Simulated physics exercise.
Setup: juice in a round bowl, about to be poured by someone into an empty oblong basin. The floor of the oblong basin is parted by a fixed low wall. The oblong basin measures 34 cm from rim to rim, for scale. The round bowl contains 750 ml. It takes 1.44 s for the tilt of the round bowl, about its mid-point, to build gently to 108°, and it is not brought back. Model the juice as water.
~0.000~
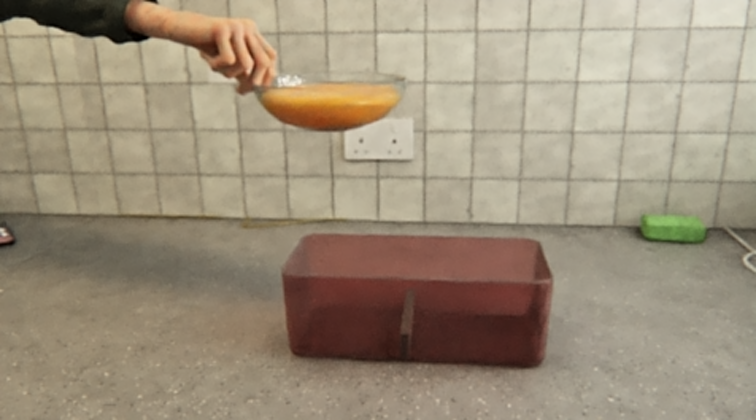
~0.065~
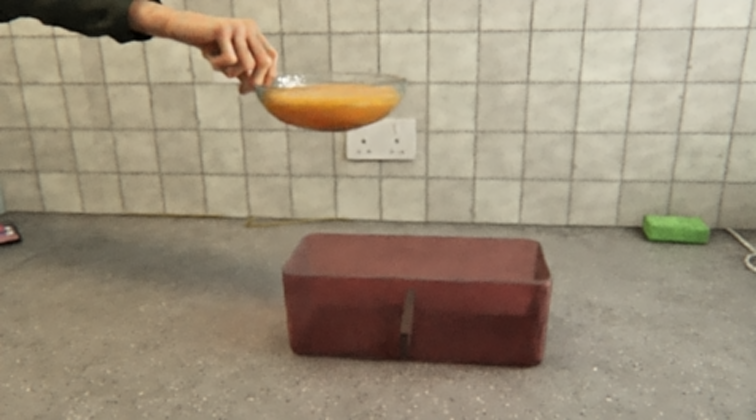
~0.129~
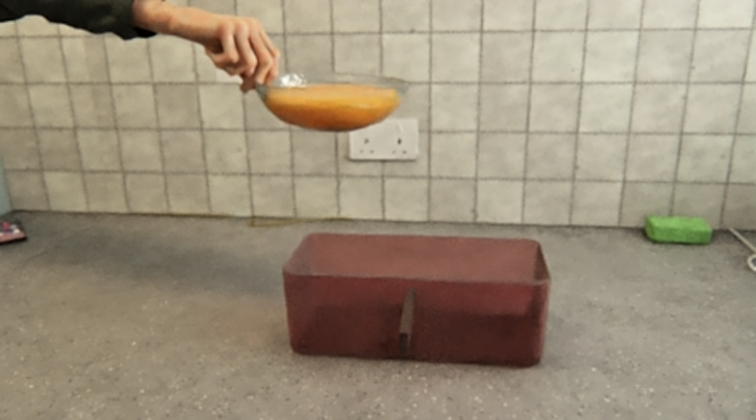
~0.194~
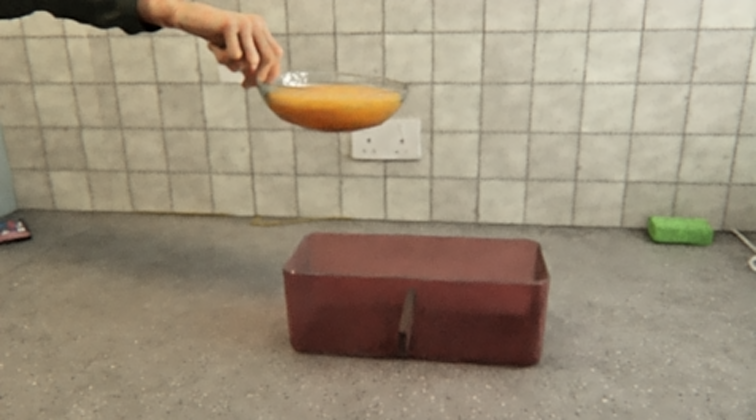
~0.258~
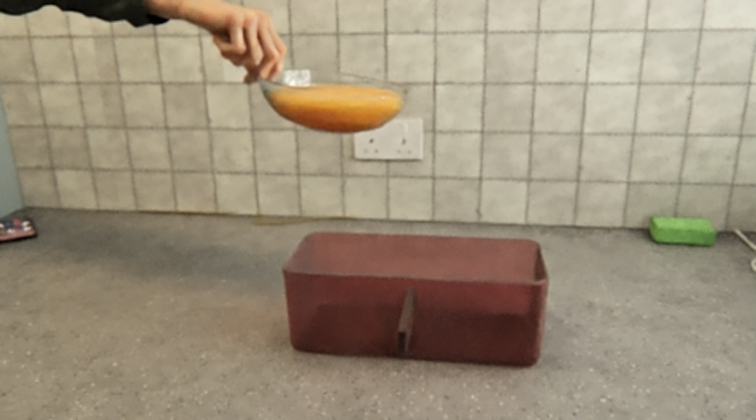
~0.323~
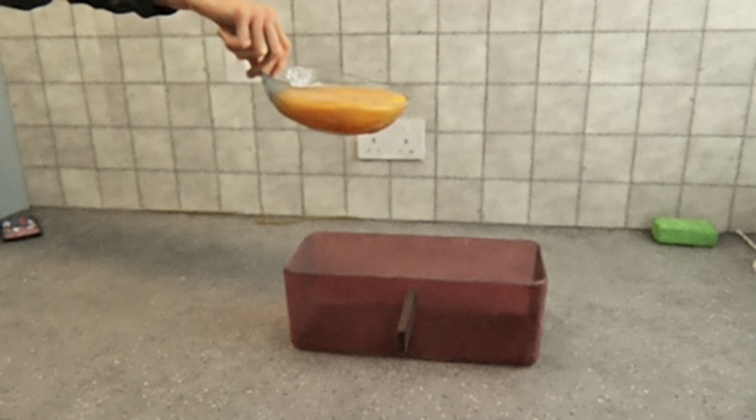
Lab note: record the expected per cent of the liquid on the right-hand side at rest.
Expected right-hand share: 84 per cent.
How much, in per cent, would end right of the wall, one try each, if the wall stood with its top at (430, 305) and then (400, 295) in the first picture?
Result: 80 per cent, then 95 per cent.
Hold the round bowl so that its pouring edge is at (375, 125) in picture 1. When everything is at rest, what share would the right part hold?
65 %.
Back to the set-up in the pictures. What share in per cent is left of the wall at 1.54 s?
Around 14 in a hundred.
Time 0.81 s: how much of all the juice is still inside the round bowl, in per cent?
Fraction remaining: Approx. 20 per cent.
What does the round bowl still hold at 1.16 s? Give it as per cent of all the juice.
What remains is about 0 percent of it all.
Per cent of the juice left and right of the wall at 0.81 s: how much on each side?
Lab note: Left near 0 %, right near 38.
After 0.81 s the tilt is 64° and 19 per cent is still to pour, 0 is left of the wall and 37 right of it.
After 1.16 s the tilt is 99° and 0 per cent is still to pour, 12 is left of the wall and 85 right of it.
After 1.54 s the tilt is 108° and 0 per cent is still to pour, 13 is left of the wall and 85 right of it.
After 1.94 s the tilt is 108° and 0 per cent is still to pour, 14 is left of the wall and 84 right of it.
In the end 14 per cent lies left of the wall, 84 right of it and 2 outside.
